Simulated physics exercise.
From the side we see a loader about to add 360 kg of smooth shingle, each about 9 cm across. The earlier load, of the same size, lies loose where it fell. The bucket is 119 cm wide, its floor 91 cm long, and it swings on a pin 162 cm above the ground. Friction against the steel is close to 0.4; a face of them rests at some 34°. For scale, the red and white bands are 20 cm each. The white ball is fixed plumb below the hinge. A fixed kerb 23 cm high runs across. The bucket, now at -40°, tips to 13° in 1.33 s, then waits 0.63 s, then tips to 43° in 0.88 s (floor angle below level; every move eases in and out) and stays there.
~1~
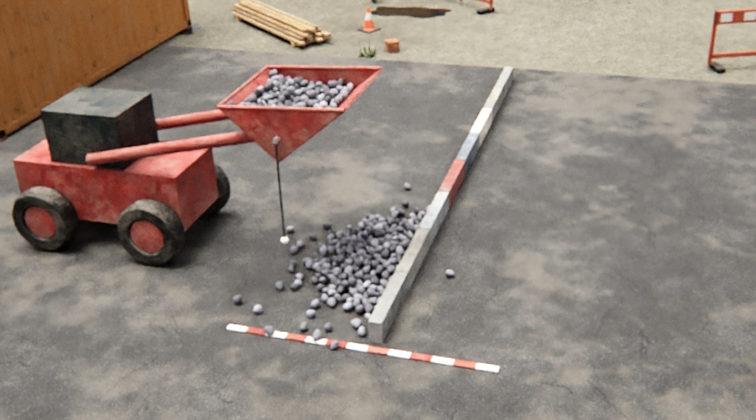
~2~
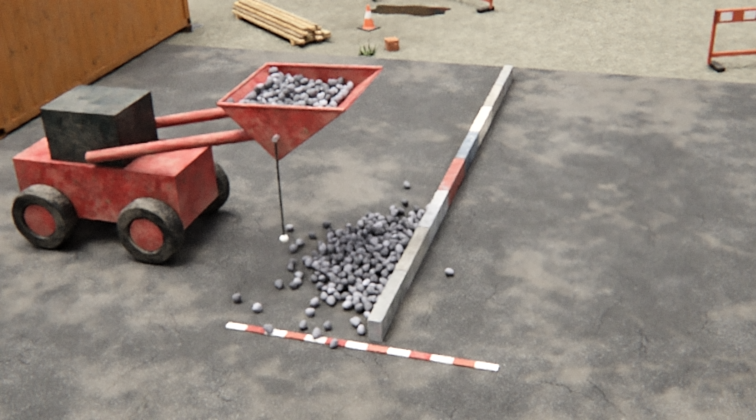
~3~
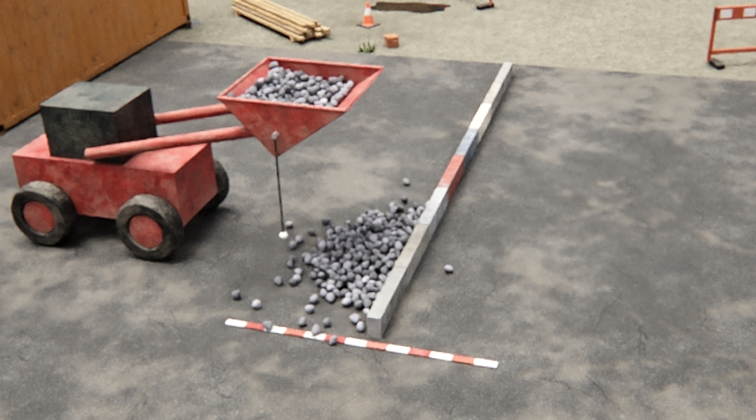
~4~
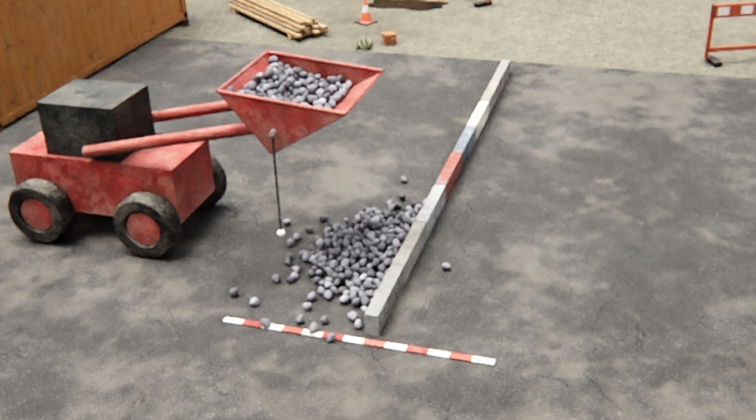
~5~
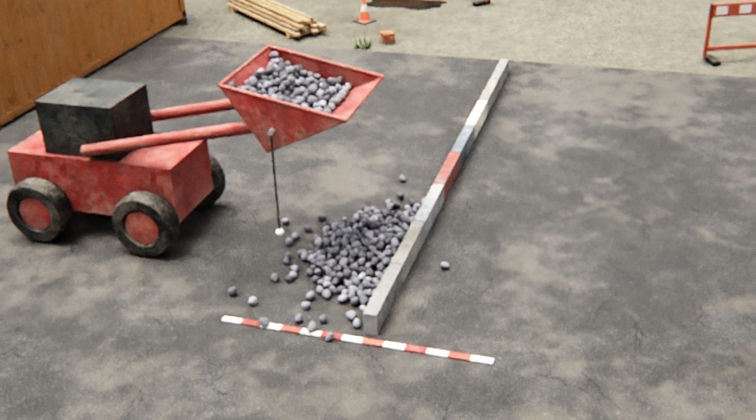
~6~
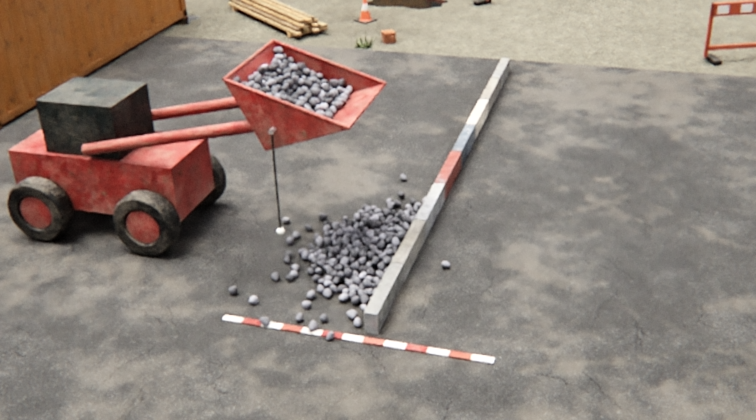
On a dark paved yard, a red loader slowly tilts its stone-filled bucket forward.
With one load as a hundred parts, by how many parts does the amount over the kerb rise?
Close to 31 parts in a hundred.
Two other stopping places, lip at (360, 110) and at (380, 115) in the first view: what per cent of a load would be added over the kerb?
Near 55 per cent from the first place, 80 from the second.
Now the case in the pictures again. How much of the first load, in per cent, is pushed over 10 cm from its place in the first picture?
Roughly 5 per cent of them.
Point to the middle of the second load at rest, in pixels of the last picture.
Their middle is at about (392, 246).
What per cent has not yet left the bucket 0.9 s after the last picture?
Roughly 100 per cent is still inside.
Then, 0.4 s after the last picture the floor is at 5°; in per cent of one load, 100 in the bucket, 100 on this side of the kerb; the foremost stones are at (410, 241).
Then, 0.9 s after the last picture the floor is at 13°; in per cent of one load, 99 in the bucket, 100 on this side of the kerb; the foremost stones are at (410, 241).
Then, 2.7 s after the last picture the floor is at 43°; in per cent of one load, 0 in the bucket, 171 on this side of the kerb, 29 over the kerb; the foremost stones are at (532, 272).
Then, 5.5 s after the last picture the floor is at 43°; in per cent of one load, 0 in the bucket, 169 on this side of the kerb, 31 over the kerb; the foremost stones are at (535, 273). Net gain over the kerb, 31.
